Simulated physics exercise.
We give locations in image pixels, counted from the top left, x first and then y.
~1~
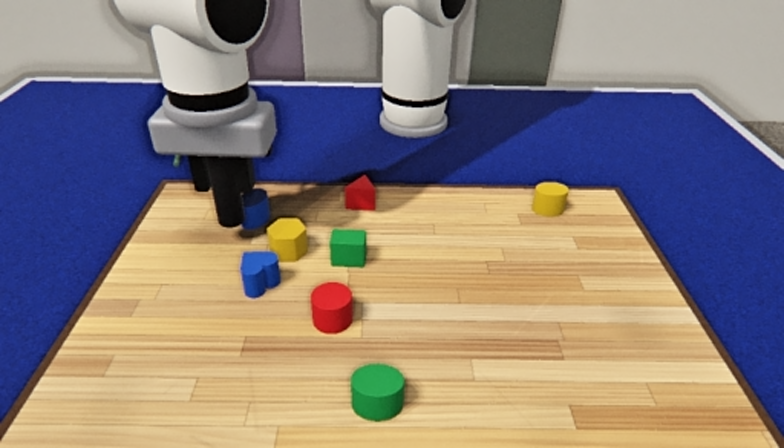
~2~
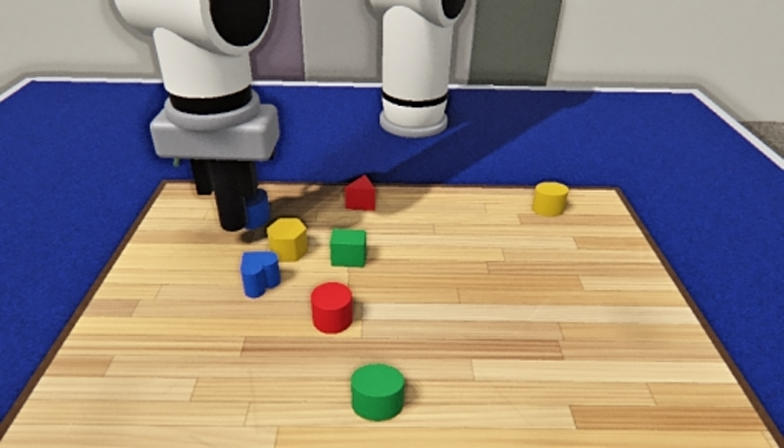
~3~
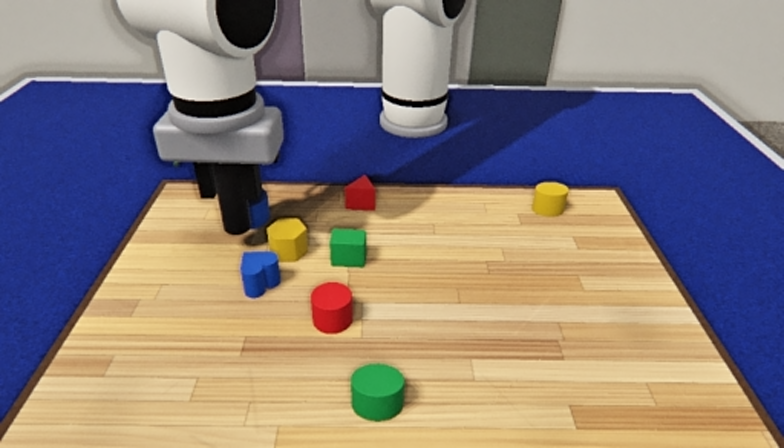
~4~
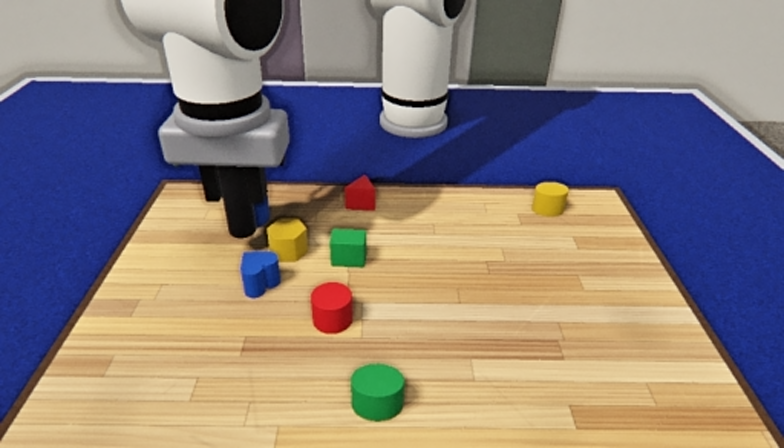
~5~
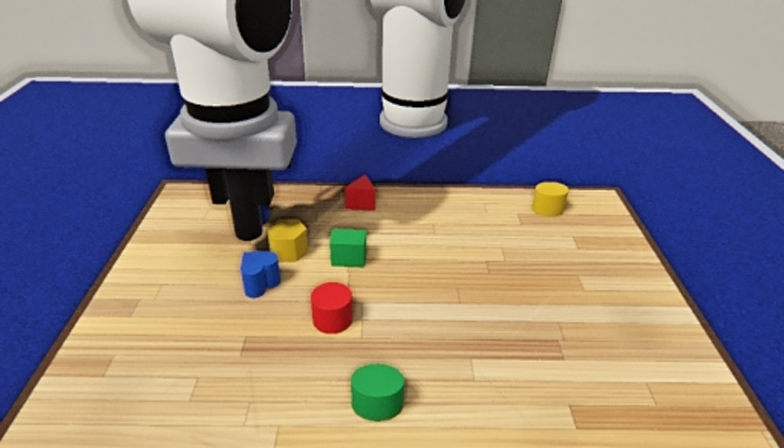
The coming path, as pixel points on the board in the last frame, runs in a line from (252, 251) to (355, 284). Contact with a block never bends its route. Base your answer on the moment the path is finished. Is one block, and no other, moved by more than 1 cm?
No, it doesn't check out.
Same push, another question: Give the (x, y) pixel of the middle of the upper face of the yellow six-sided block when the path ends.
It should be at about (326, 229).
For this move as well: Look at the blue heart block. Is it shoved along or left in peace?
It keeps its spot.
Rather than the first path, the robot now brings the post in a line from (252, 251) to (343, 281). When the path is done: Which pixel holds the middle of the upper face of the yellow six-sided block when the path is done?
The centre of its top will be at (326, 230).
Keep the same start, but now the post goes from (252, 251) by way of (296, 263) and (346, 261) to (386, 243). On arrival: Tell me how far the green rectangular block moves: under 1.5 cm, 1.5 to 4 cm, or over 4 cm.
It will move more than 4 cm.
On the path given first. One third of the way, post at (283, 245); yellow six-sided block at (313, 229), turned 40° anticlockwise.
Two thirds of the way, post at (318, 255); yellow six-sided block at (326, 229), turned 90° anticlockwise; green rectangular block at (364, 233), turned 25° clockwise.
At the end, post at (355, 266); blue heart block unmoved; yellow six-sided block at (326, 229), turned 90° anticlockwise; green rectangular block at (364, 233), turned 25° clockwise.
